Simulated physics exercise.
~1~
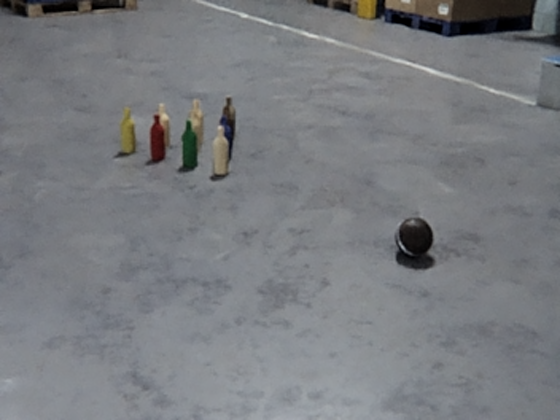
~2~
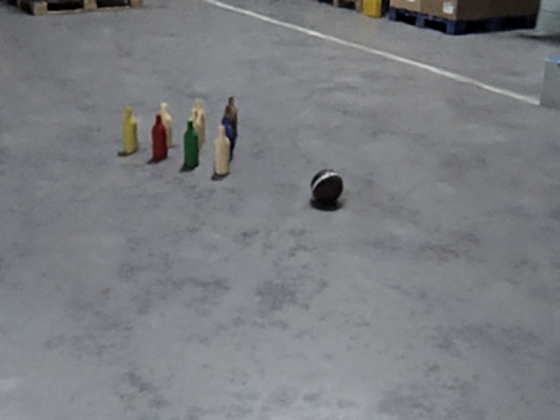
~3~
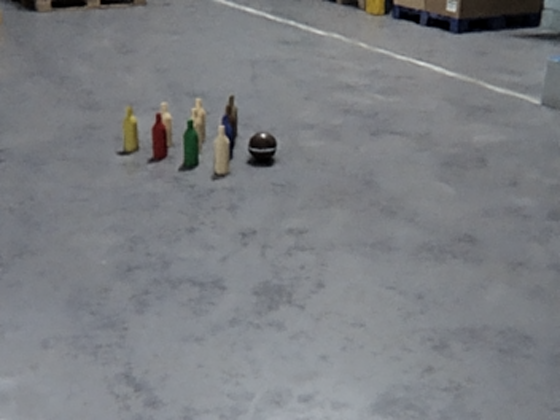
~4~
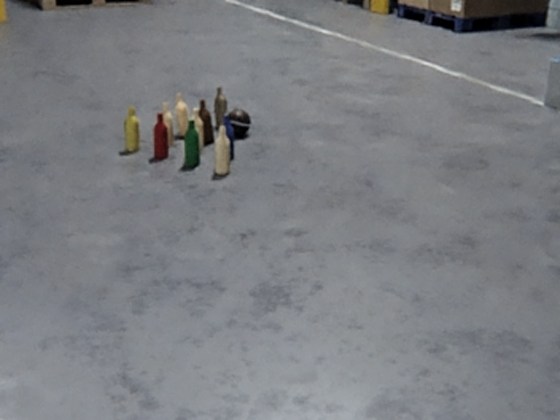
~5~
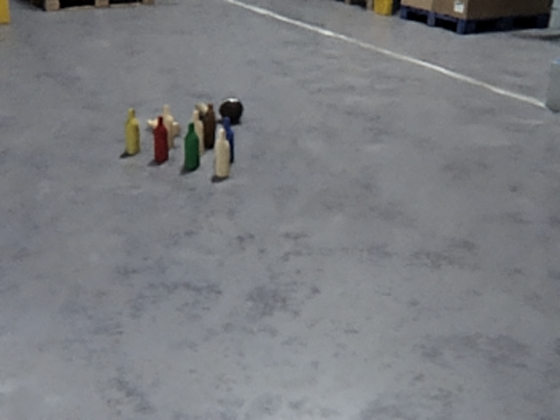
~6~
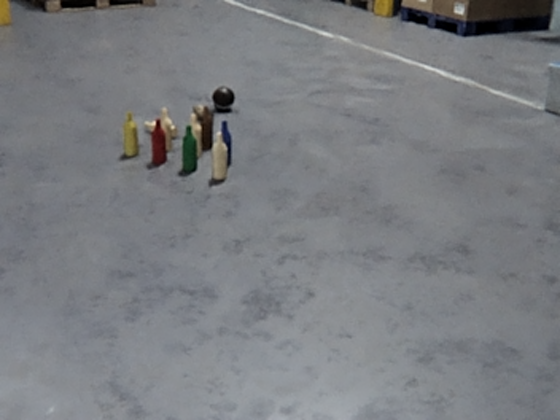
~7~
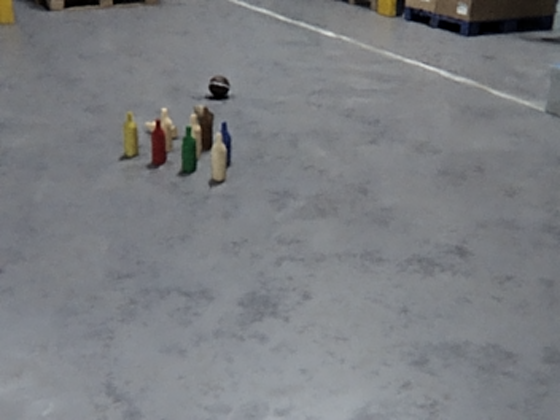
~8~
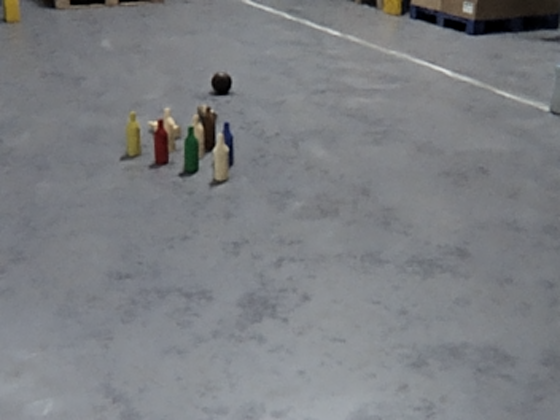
A dark ball rolls into the bottle-shaped skittles and past them, leaving the red one upright.
